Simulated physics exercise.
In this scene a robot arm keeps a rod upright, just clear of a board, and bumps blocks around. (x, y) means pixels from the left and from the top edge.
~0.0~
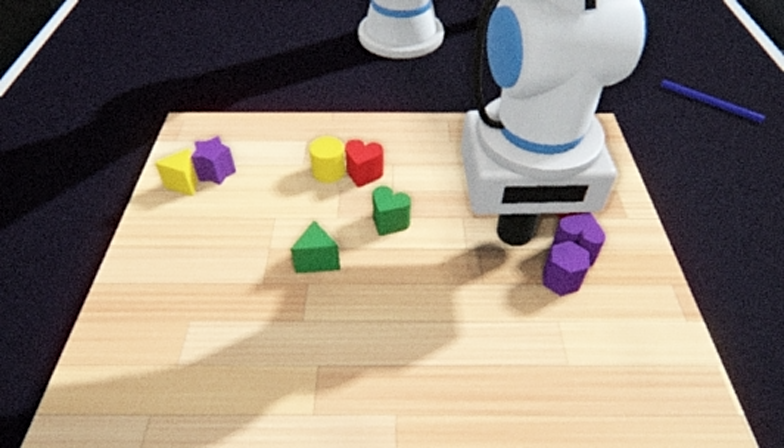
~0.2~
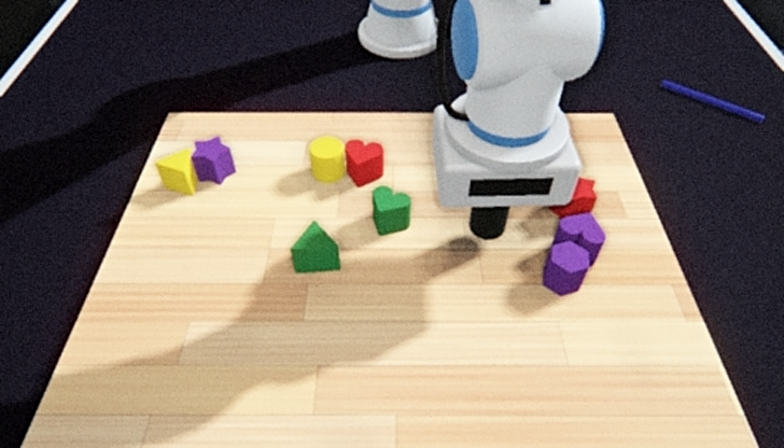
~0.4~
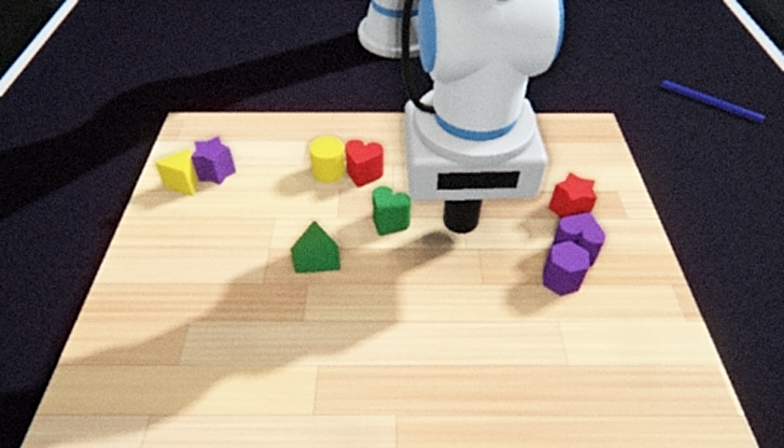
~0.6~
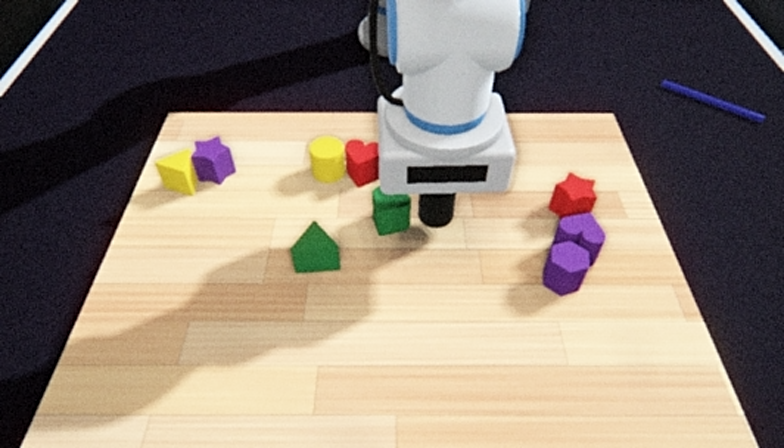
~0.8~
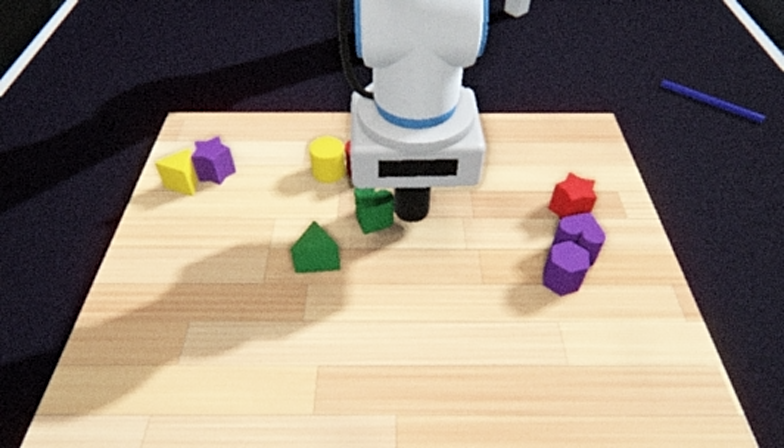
A white and blue robot arm with a black rod stands over a pale wooden board on a dark surface, seen from above at a fixed angle. Yellow and purple blocks sit at left, yellow, red and green ones nearer the middle, and purple ones at right. The arm sweeps left, uncovering a red star, then nudges the green heart slightly left while covering the red heart.
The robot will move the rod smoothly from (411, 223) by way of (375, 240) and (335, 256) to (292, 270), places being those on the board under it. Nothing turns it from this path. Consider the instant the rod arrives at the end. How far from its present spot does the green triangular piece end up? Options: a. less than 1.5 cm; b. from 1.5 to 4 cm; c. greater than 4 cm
Option c.
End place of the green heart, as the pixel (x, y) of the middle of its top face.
Most likely (341, 196).
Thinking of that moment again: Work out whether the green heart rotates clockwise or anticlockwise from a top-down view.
The answer is clockwise.
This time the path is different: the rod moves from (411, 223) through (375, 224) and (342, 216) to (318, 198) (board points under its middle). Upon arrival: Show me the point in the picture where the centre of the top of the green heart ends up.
Pixel (278, 183).
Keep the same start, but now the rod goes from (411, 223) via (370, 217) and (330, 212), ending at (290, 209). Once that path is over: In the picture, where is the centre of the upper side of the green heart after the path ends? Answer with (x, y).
In the picture, that point is around (257, 202).
On the path given first. One third of the way, rod (374, 229); green heart (345, 196), turned 60° clockwise.
Two thirds of the way, rod (333, 245); green triangular piece (299, 242); green heart (341, 196), turned 80° clockwise.
At the end, rod (289, 258); green triangular piece (252, 255), turned 15° clockwise; red heart in place; green heart (341, 196), turned 80° clockwise.
